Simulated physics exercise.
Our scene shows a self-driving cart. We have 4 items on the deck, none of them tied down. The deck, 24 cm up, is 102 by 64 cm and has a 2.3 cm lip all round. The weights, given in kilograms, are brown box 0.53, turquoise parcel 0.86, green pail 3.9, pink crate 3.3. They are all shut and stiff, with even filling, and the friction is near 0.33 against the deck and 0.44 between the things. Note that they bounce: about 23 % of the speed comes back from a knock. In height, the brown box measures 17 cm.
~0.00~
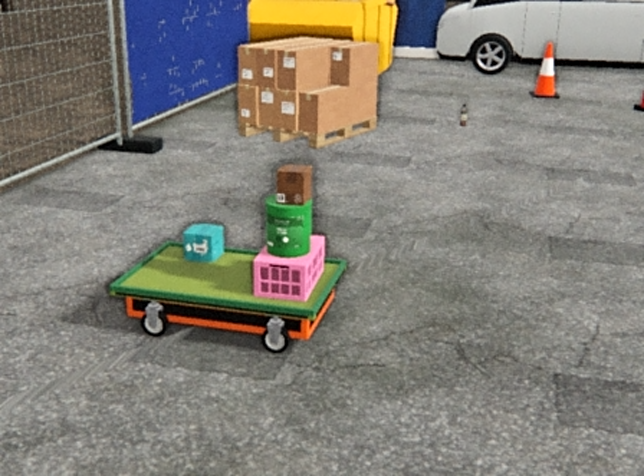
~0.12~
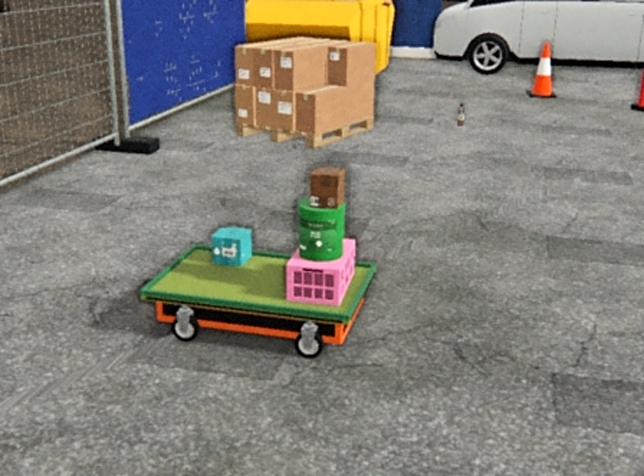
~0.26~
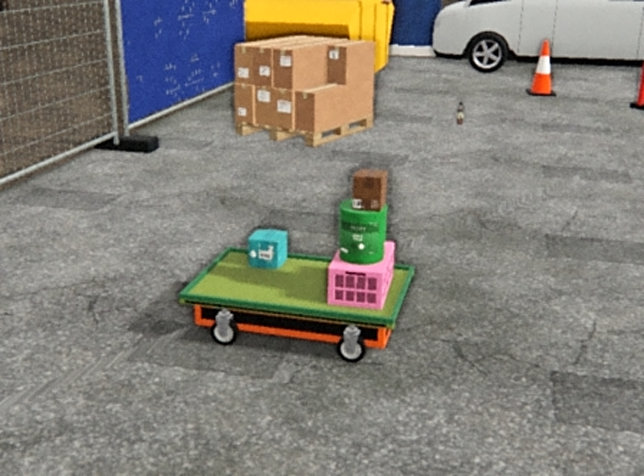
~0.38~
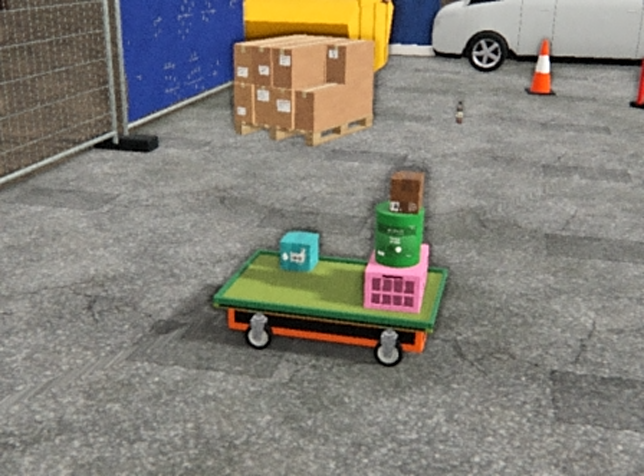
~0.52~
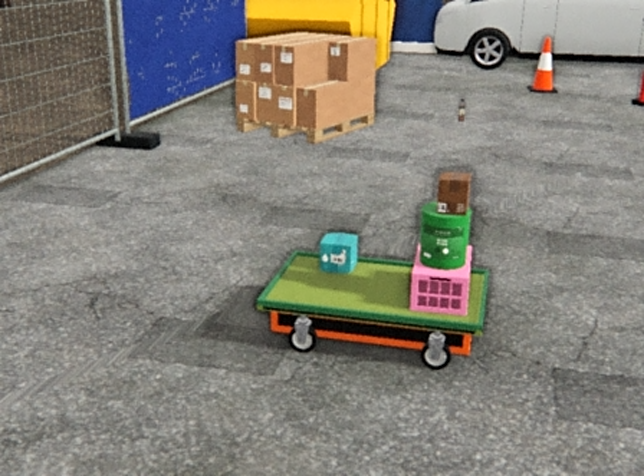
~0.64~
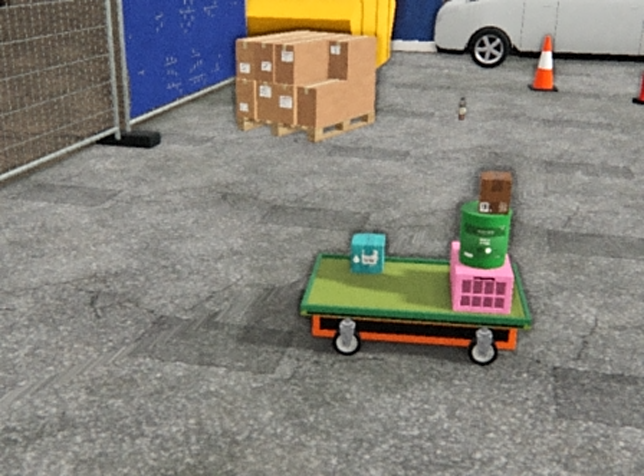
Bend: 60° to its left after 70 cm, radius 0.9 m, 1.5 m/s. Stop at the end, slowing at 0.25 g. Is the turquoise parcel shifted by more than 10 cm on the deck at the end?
Looks like it stays about where it was.
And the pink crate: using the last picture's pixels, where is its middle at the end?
Roughly at (616, 205) in the last picture.
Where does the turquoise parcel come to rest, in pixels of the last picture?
End position: Roughly (522, 215).
After 0.74 s, cart has run 111 cm, turned 17°; brown box moved 12 cm; green pail moved 11 cm; pink crate moved 10 cm.
After 1.04 s, cart has run 156 cm, turned 45°; brown box moved 30 cm; green pail moved 23 cm; pink crate moved 11 cm.
After 1.34 s, cart has run 201 cm, turned 60°; brown box now off the deck; green pail moved 23 cm; pink crate moved 11 cm.
In the end (2.4 s), not toppled but over 10 cm from the start, brown box, green pail and pink crate; turquoise parcel under 10 cm from the start. At the end, from the last picture's camera, turquoise parcel near (522, 215).
